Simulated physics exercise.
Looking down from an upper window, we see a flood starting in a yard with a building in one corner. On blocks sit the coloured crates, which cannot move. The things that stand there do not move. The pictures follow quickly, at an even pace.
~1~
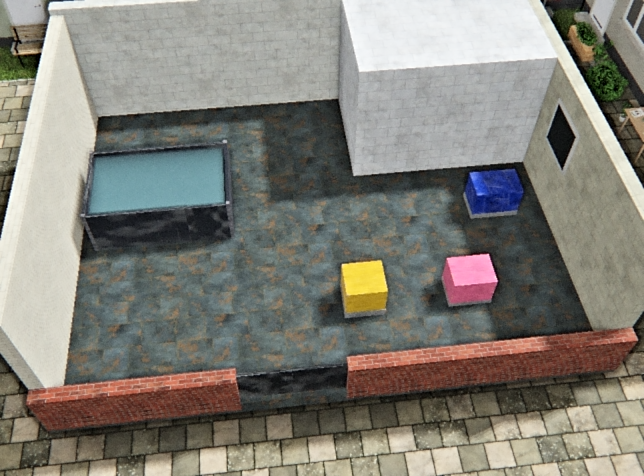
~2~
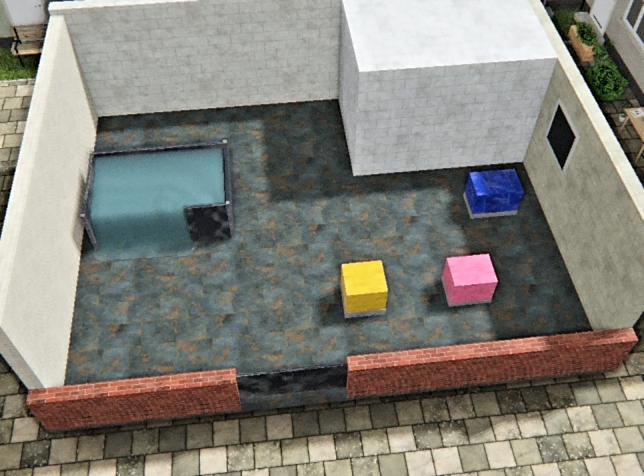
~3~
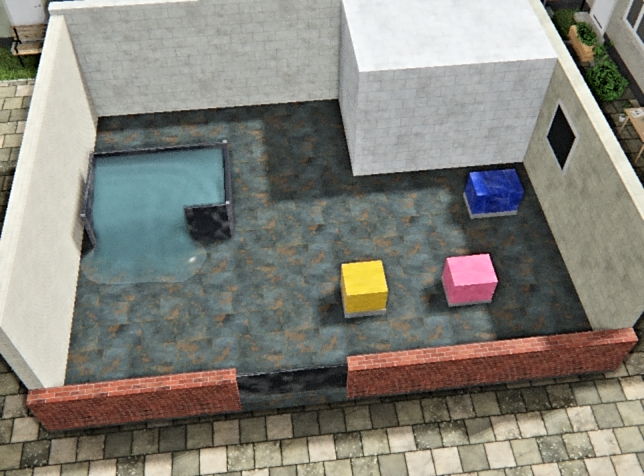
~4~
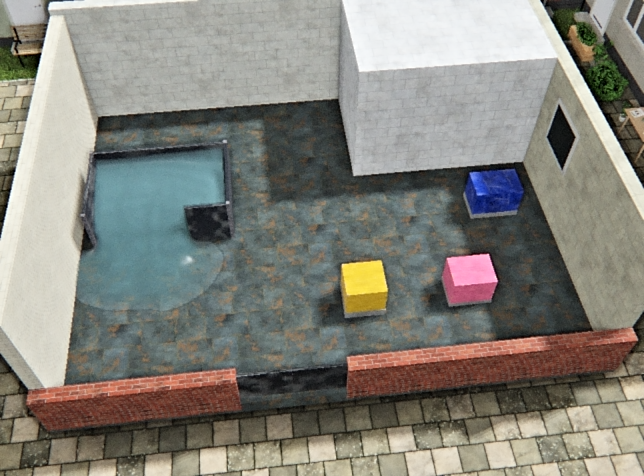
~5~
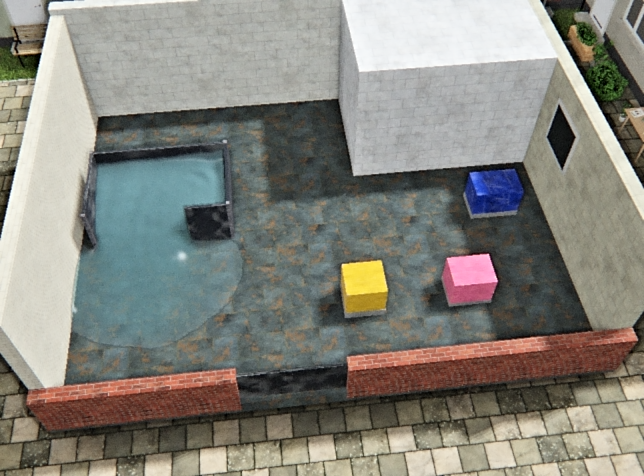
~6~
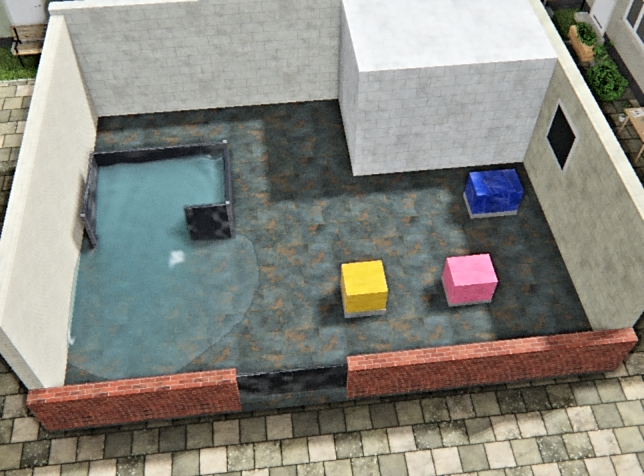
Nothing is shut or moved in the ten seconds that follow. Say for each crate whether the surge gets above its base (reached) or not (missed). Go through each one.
Pink crate: Reached; blue crate: Reached; yellow crate: Reached.
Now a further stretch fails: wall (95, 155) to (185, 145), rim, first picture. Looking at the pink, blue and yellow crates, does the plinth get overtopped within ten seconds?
Here's how it goes: The pink crate is swamped, the blue crate is left untouched, and the yellow crate is swamped.
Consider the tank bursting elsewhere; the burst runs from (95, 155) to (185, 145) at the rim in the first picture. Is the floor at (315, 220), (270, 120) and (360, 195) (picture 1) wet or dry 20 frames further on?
Spot one inundated, spot two inundated, spot three inundated.
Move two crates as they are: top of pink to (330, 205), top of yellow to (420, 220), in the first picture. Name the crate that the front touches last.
Answer: The crate marked blue.
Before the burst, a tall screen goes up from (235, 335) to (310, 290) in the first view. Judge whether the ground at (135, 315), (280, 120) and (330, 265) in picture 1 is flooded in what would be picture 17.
The first point comes out inundated, the next unwetted, the last unwetted.
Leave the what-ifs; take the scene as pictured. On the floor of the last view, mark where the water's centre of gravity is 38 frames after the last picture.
I'd say near (296, 274).
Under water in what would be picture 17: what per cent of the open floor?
25 %, roughly.
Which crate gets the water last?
Looks like the blue-painted one to me.
A moment on, water covers 25 % of the floor; the pink crate not reached, the blue crate not reached, the yellow crate not reached.
Next, water covers 25 % of the floor; the pink crate not reached, the blue crate not reached, the yellow crate water round its plinth.
Then, water covers 45 % of the floor; the pink crate water round its plinth, the blue crate not reached, the yellow crate water round its plinth.
Later, water covers 80 % of the floor; the pink crate water round its plinth, the blue crate water round its plinth, the yellow crate water round its plinth.
In the end, water covers 95 % of the floor; the pink crate was topped, the blue crate was topped, the yellow crate was topped.
